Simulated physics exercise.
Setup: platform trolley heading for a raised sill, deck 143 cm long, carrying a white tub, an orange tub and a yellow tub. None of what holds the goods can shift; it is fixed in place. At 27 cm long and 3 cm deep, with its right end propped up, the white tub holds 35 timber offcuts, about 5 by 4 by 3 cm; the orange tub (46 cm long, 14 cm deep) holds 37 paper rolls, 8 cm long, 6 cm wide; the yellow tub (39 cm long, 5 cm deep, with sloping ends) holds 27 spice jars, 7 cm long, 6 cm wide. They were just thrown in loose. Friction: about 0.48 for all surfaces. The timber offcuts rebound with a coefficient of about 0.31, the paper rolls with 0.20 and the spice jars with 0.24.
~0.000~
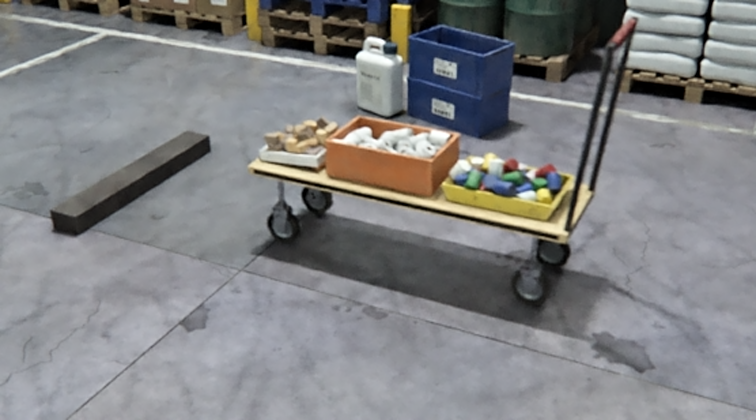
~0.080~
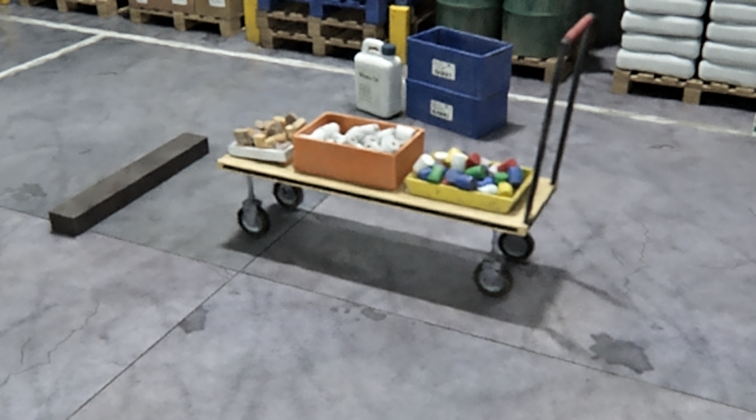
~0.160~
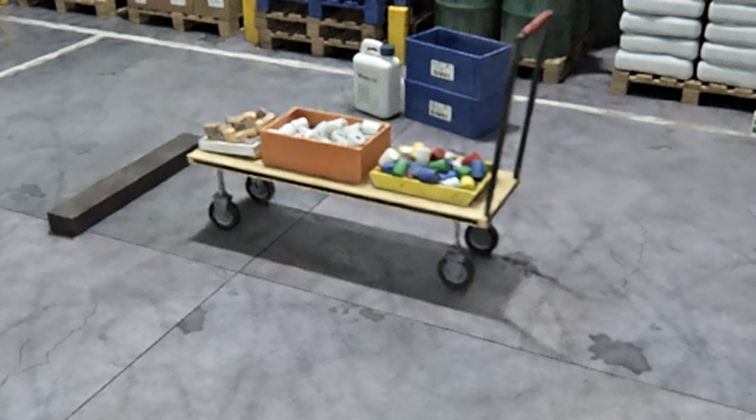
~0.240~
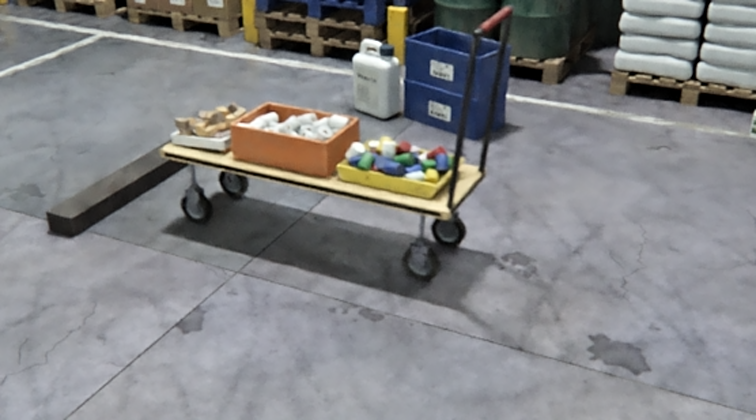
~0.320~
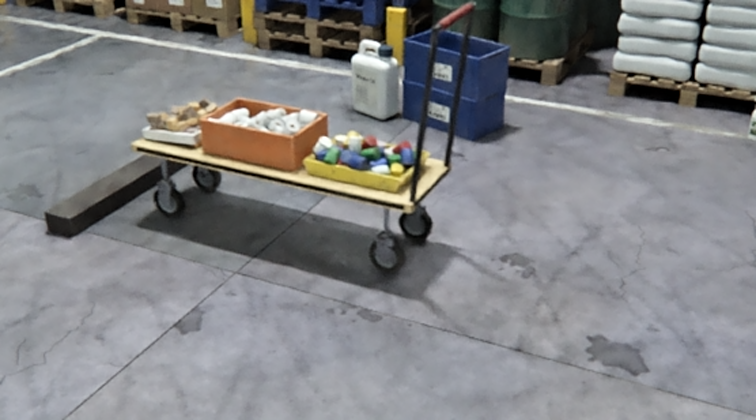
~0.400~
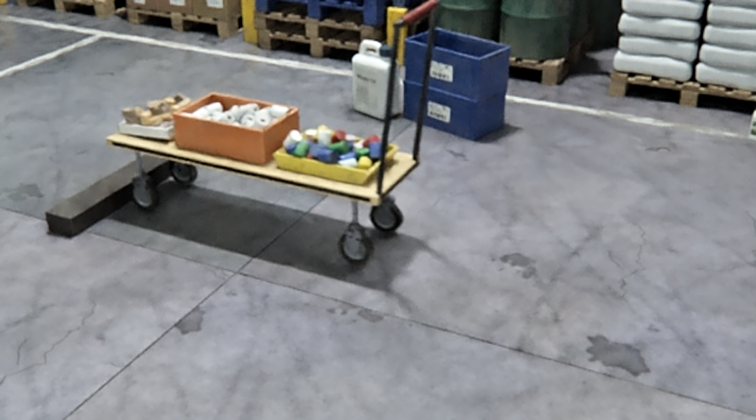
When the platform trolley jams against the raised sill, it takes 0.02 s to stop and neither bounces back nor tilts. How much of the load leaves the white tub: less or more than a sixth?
My guess is the losses will surpass a sixth of the load.
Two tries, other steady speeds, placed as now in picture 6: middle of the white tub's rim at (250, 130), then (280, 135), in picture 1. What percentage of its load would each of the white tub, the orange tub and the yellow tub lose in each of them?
White tub 20 and 40, orange tub 0 and 0, yellow tub 0 and 10 per cent.
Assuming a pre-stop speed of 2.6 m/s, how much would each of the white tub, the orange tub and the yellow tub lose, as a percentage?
White tub 40 %, orange tub 10 %, yellow tub 30 %.
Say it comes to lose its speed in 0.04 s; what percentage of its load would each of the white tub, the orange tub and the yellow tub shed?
With that change, white tub 30 per cent, orange tub 0 per cent, yellow tub 10 per cent.
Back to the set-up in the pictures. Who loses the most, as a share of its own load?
That would be the white tub.
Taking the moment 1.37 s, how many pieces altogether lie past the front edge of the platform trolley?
Some 12 pieces.
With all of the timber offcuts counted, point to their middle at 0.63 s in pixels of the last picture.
I'd say near (136, 115).
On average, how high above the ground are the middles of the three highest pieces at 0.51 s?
Their middles sit some 56 cm up.
After 0.41 s, the wheels strike.
After 0.51 s, 5 of 35 out of the white tub, 0 of 37 out of the orange tub and 1 of 27 out of the yellow tub.
After 0.63 s, 11 of 35 out of the white tub, 0 of 37 out of the orange tub and 3 of 27 out of the yellow tub.
After 0.86 s, 13 of 35 out of the white tub, 0 of 37 out of the orange tub and 4 of 27 out of the yellow tub.
When it is over (at 1.37 s), 13 of 35 out of the white tub, 0 of 37 out of the orange tub and 6 of 27 out of the yellow tub. Asked share, 13 of 35, 37 per cent.
